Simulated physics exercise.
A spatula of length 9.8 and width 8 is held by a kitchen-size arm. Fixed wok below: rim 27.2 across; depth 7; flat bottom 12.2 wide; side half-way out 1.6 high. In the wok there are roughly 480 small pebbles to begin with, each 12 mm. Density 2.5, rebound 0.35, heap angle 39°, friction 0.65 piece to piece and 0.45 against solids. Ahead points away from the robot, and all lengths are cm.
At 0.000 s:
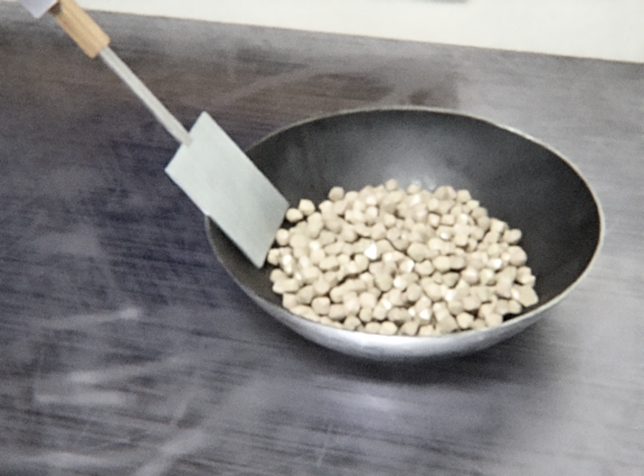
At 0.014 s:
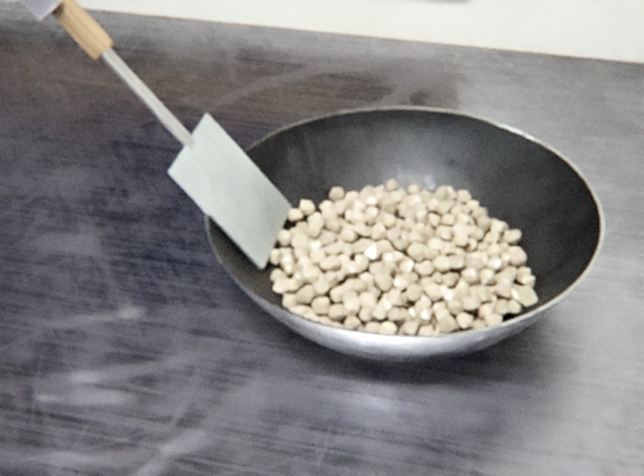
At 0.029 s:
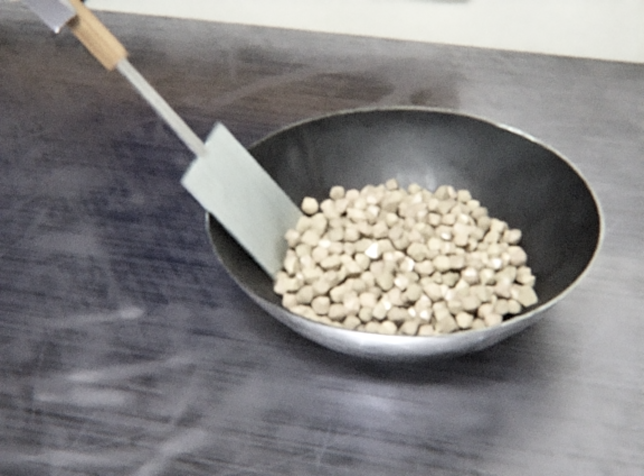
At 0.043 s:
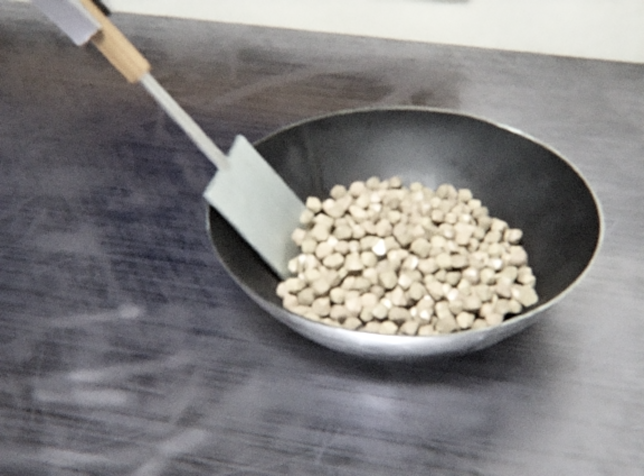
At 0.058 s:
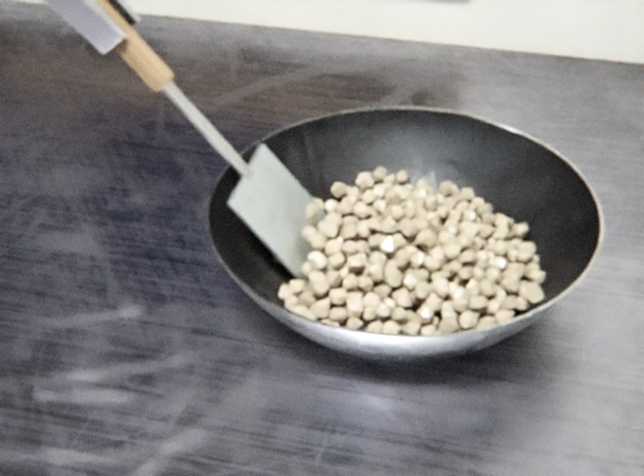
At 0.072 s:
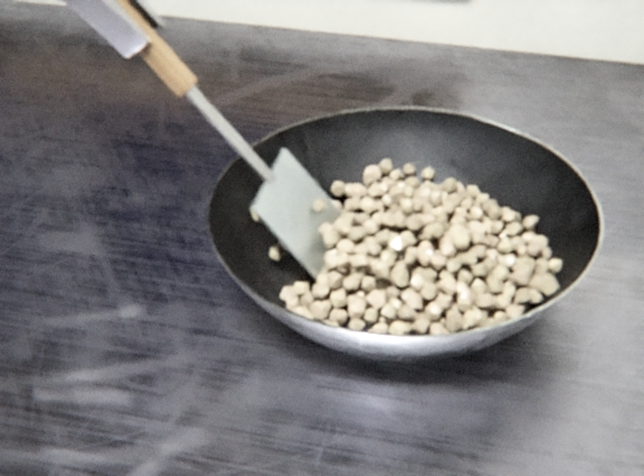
A robot arm lowering a spatula along the left side of a wok and pushing a heap of small pale pebbles rightward.
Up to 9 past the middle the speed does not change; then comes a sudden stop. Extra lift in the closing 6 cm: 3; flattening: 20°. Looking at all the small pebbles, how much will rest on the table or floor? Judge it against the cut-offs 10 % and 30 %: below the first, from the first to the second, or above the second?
Above 30 %.
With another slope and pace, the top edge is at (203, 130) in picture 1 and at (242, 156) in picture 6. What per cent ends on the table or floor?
Around 15 per cent finishes on the table or floor.
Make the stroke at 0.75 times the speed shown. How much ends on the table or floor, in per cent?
Something close to 35 per cent ends up on the table or floor.
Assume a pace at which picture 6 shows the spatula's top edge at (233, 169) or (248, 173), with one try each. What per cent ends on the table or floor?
Roughly 20 and 35 percent.
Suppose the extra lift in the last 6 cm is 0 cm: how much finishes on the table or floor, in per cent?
Result: Approx. 25 %.
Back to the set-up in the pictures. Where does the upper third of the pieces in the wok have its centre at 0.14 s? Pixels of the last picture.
It is centred at about (499, 239).
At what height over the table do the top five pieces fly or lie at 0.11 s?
7 cm or so.
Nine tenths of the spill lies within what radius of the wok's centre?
Roughly 35 cm.
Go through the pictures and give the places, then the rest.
Spatula top edge at (185, 140), sloping 50°; upper third of the load around (396, 252), from x 275 to 530, top at y 185; 476 in the wok, in the first frame.
Spatula top edge at (188, 141), sloping 50°; upper third of the load around (396, 252), from x 275 to 530, top at y 185, in the second frame.
Spatula top edge at (201, 151), sloping 50°; upper third of the load around (396, 251), from x 280 to 530, top at y 185, in the third frame.
Spatula top edge at (223, 164), sloping 50°; upper third of the load around (396, 246), from x 285 to 530, top at y 185, in the fourth frame.
Spatula top edge at (246, 173), sloping 50°; upper third of the load around (405, 245), from x 275 to 535, top at y 175, in the fifth frame.
Spatula top edge at (268, 177), sloping 50°; upper third of the load around (421, 247), from x 260 to 555, top at y 165; 476 in the wok, in the sixth frame.
By 0.11 s, sloping 50°, highest piece 7 above the table; 476 in the wok.
By 0.14 s, sloping 44°, highest piece 9 above the table; 475 in the wok, 1 on the blade or in flight.
By 0.36 s, sloping 30°, highest piece 18 above the table; 299 in the wok, 24 on the table or floor, 153 on the blade or in flight.
By 1.41 s, sloping 30°, highest piece 8 above the table; 296 in the wok, 180 on the table or floor.
Final count, 296 in the wok, 180 on the table or floor. That is 38 % on the table or floor.
